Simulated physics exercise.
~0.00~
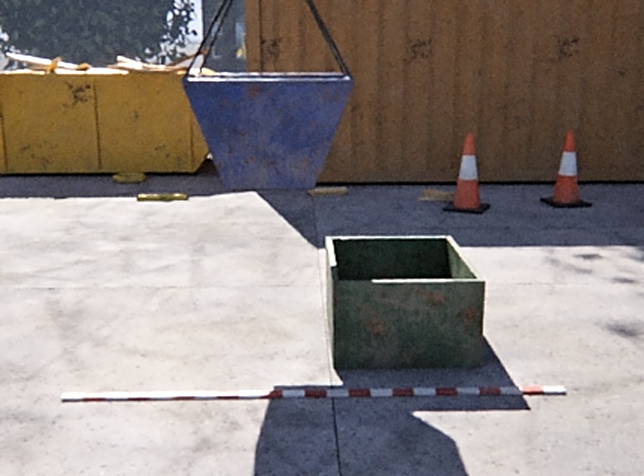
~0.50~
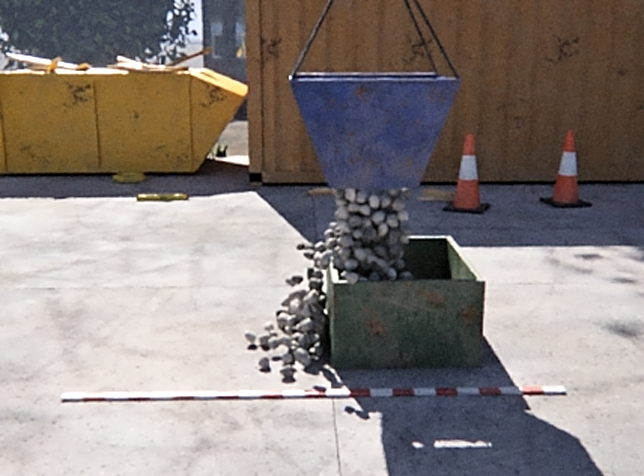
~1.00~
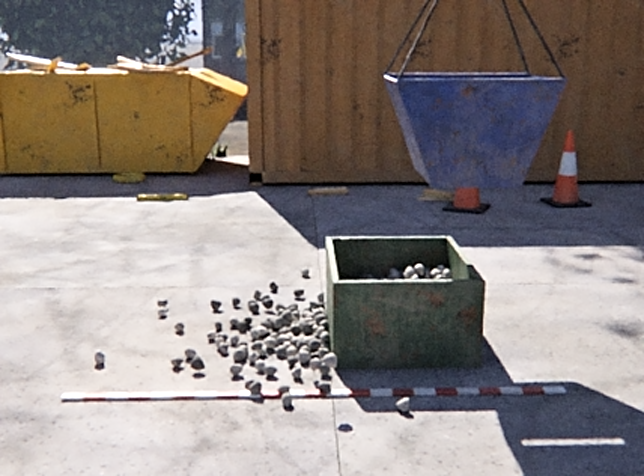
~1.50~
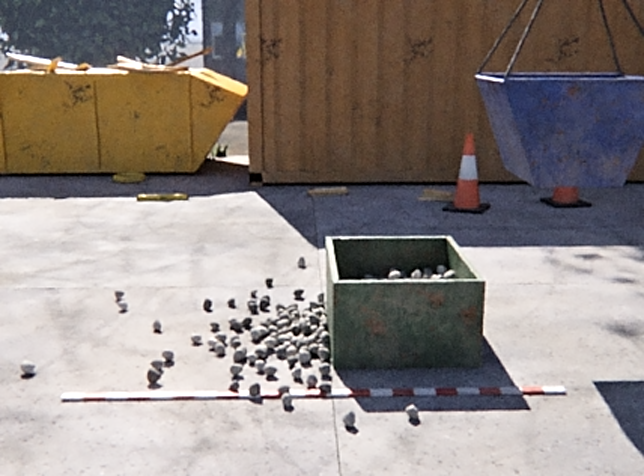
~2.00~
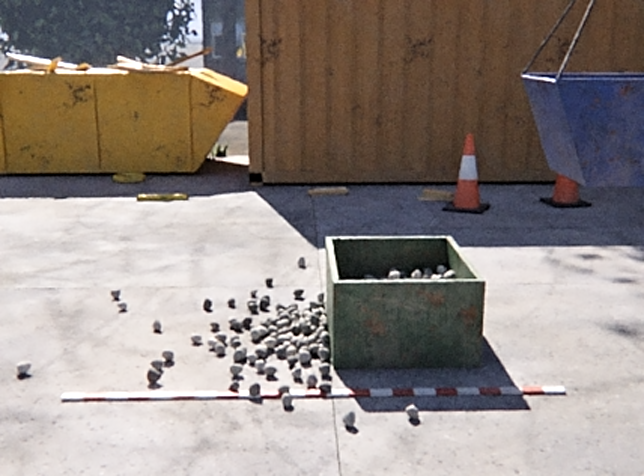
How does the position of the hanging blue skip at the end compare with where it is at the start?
At the start the skip hangs left of centre, behind and a little to the left of the green bin. By the end it is well to the right of the bin, partly out of view at the right edge.
